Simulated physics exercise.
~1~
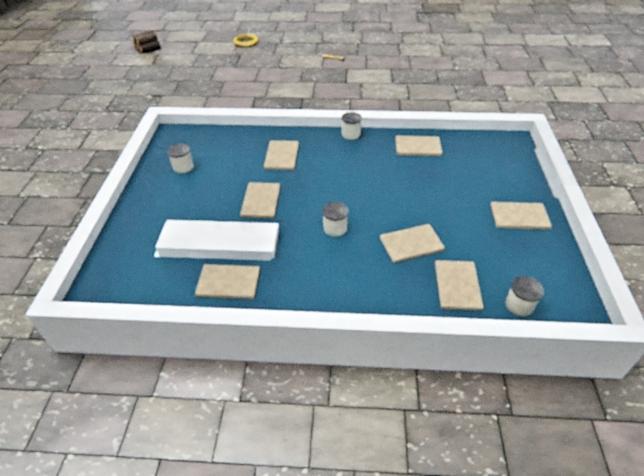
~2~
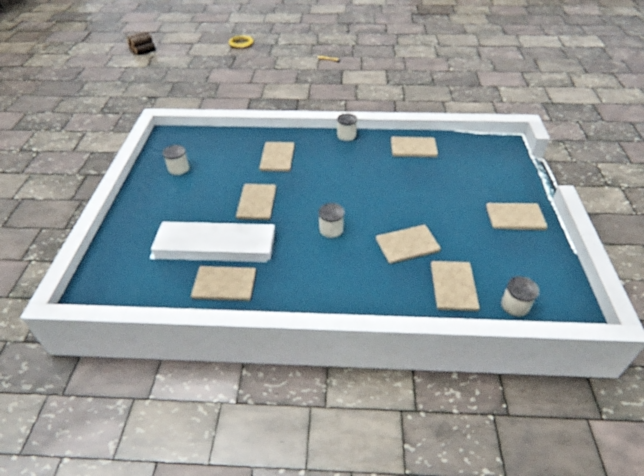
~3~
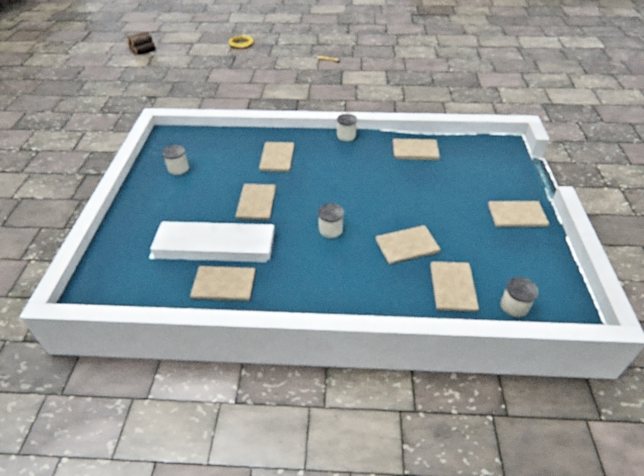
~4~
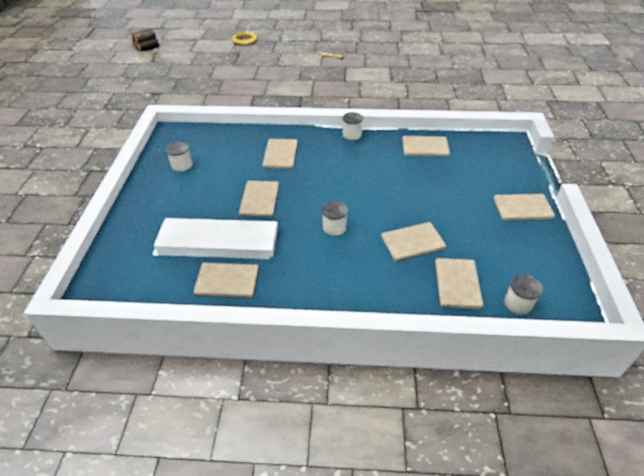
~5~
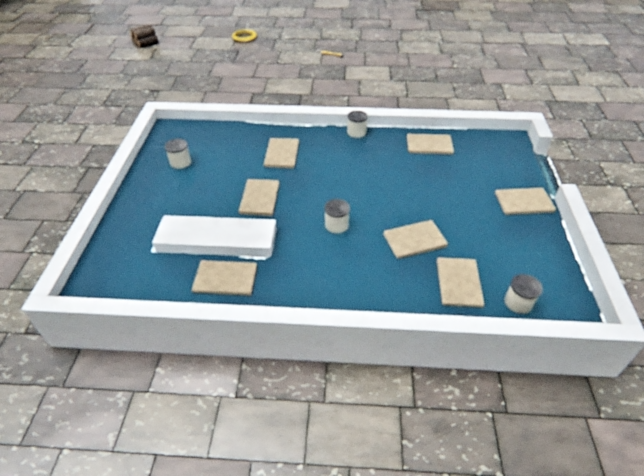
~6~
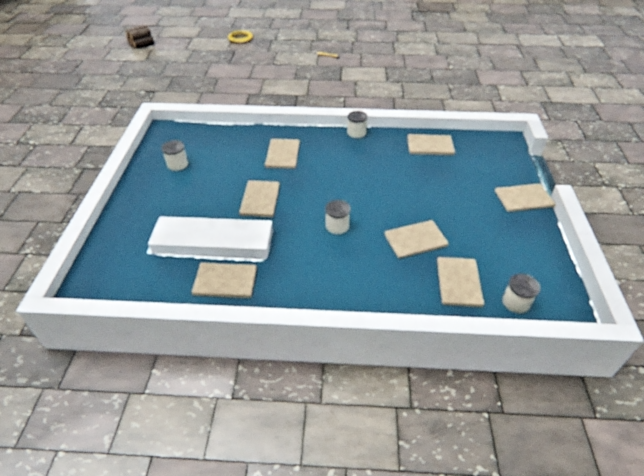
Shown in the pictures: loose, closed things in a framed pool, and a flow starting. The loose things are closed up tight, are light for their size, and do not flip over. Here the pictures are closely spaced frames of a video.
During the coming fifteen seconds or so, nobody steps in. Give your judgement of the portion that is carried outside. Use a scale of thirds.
On that scale, below a third.
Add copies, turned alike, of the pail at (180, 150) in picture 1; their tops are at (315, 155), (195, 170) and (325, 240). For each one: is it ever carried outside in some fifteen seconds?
In turn: Inside, no, no.
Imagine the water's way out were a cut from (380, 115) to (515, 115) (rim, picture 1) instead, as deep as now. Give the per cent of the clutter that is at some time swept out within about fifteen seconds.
Roughly 40 in a hundred.
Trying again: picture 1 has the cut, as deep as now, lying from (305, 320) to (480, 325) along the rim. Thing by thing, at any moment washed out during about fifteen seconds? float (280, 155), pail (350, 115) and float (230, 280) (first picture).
One after the other: Left behind, kept in, washed out.
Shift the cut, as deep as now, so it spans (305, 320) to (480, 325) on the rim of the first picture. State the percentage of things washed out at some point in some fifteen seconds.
I'd guess around 50 percent.
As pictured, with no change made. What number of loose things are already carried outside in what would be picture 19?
I make it 1.
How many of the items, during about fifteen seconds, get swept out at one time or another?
That adds up to 2.
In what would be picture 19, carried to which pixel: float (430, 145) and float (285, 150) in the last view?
My guess is close to (497, 149), then close to (310, 156).
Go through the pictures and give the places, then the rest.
The first frame shows a float at (521, 214), afloat; a float at (419, 144), afloat; 0 of 11 have shifted.
The second frame shows a float at (517, 215), afloat; a float at (414, 145), afloat; 0 of 11 have shifted.
The third frame shows a float at (518, 212), afloat, close to its start; a float at (416, 147) floats; 1 of 11 have shifted.
The fourth frame shows a float at (524, 205) floats, close to its start; a float at (426, 145) floats, close to its start; 2 of 11 have shifted.
The fifth frame shows a float at (525, 199) floats, close to its start; a float at (430, 142) floats, close to its start; 4 of 11 have shifted.
The sixth frame shows a float at (525, 196) floats, close to its start; a float at (431, 143), afloat, close to its start; 8 of 11 have shifted.
A moment on, 0 of 11 are out; 11 afloat.
Next, 1 of 11 are out; 10 afloat.
Later, 2 of 11 are out; 9 afloat.
In the end, 2 of 11 are out; 9 afloat.
